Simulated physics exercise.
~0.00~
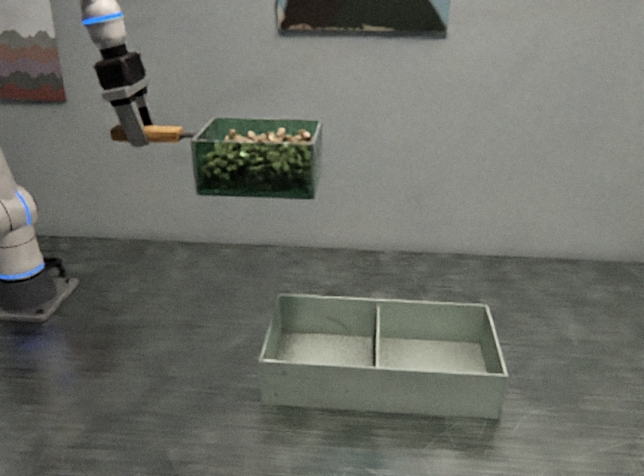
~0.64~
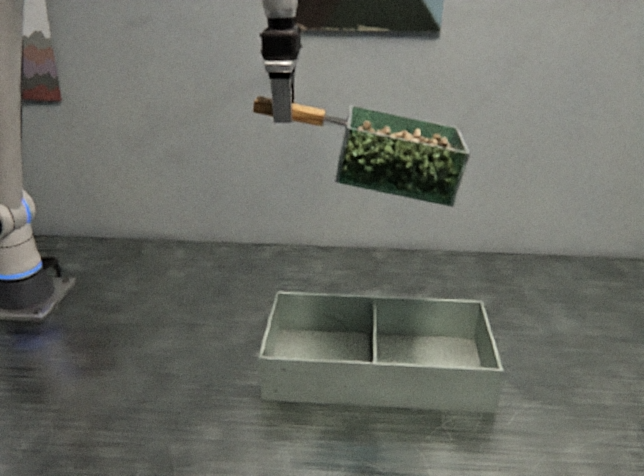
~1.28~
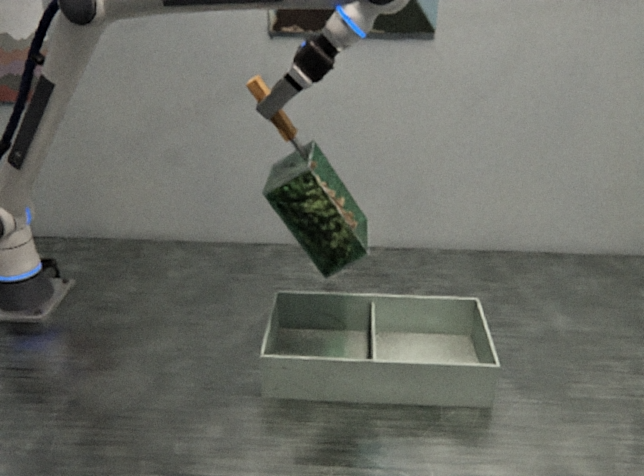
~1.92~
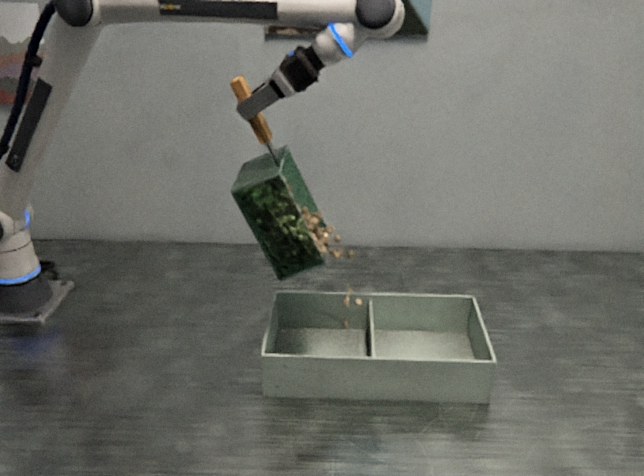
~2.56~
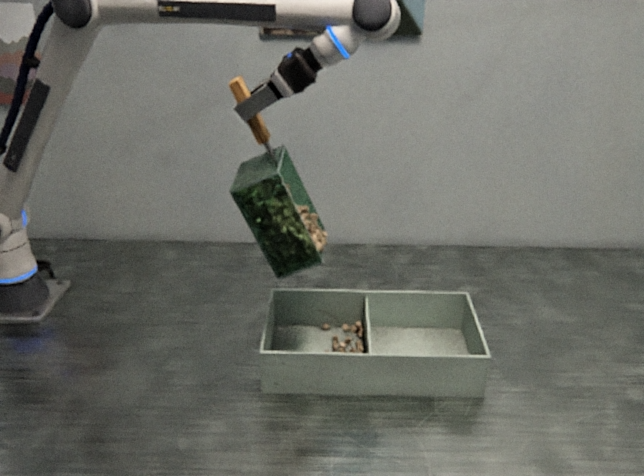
At the start, a robot arm grips the handle of a clear green box holding small pebbles, level above a grey crate split into two parts. The arm carries the box to the right, and it begins to tip slightly. Then the box swings back left and tilts steeply, its far end pointing down toward the crate. It shifts a little farther left and tips a bit more, and some pale pebbles spill out and fall. The box finally holds still, still tilted, with a small scatter of pebbles in the crate's left part and most still inside the box.
